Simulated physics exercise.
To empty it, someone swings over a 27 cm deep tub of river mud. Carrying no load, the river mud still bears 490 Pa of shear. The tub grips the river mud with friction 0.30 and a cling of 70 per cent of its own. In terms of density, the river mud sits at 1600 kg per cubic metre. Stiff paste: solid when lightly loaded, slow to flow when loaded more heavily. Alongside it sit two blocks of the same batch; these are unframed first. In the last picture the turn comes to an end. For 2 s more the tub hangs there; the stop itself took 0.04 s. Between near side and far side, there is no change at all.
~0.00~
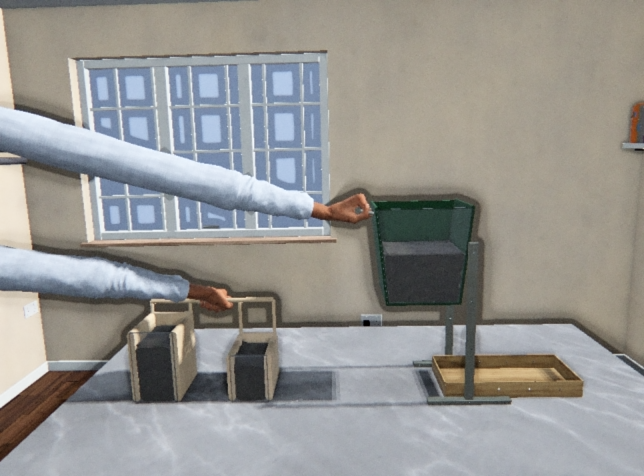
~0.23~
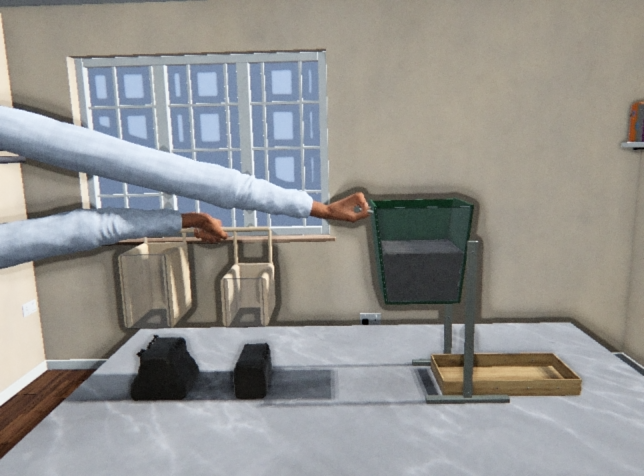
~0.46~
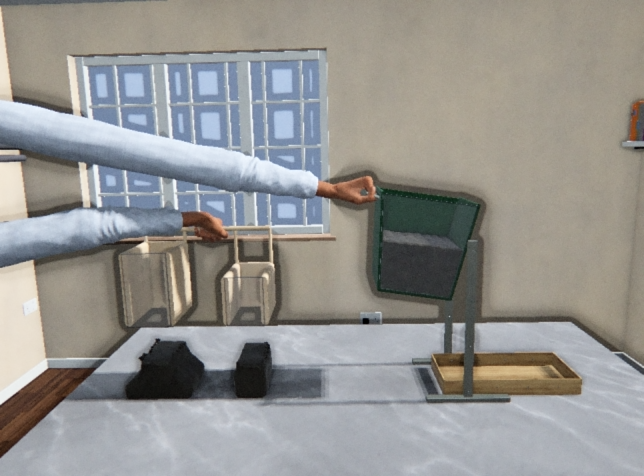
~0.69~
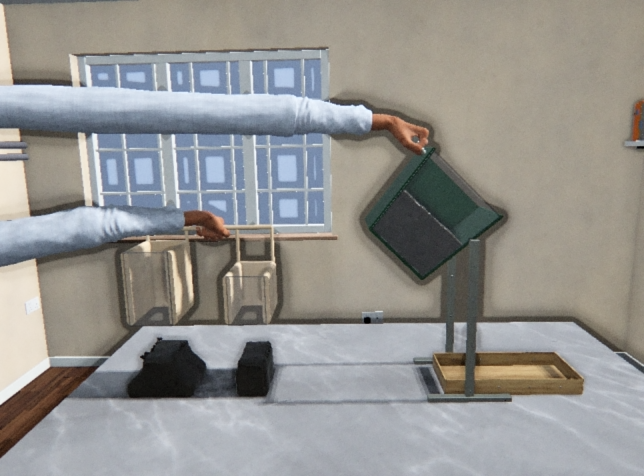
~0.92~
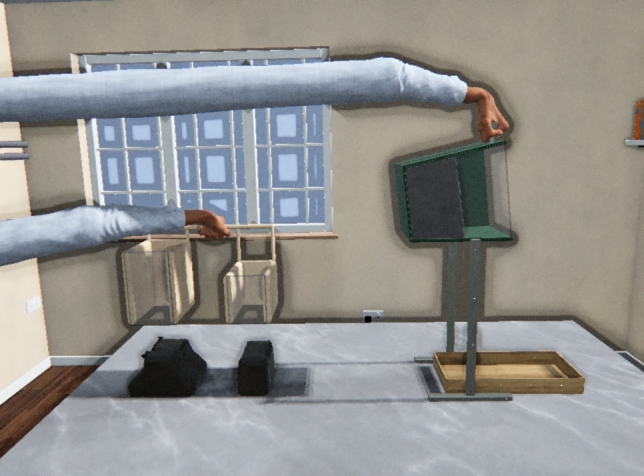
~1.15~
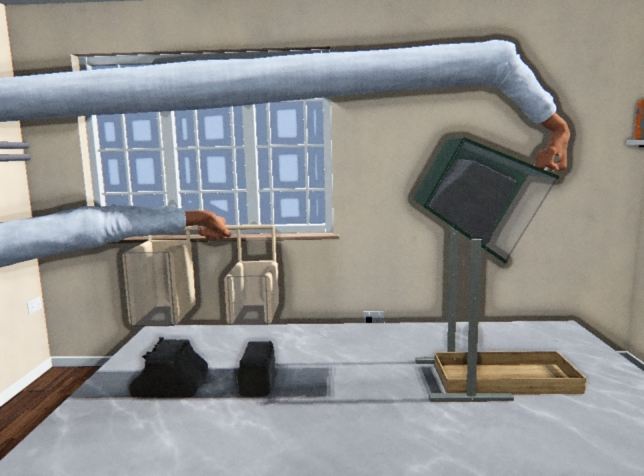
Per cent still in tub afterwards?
Approx. 0 %.
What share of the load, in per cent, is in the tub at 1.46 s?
About 0 %.
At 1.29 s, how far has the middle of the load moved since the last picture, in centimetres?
Something like 14 cm, give or take.
After 1.29 s, the tub is at 119 degrees and holds 67 %.
After 1.46 s, the tub is at 119 degrees and holds 0 %.
After 1.63 s, the tub is at 119 degrees and holds 0 %.
After 1.80 s, the tub is at 119 degrees and holds 0 %.
After 3.15 s, the tub is at 119 degrees and holds 0 %.
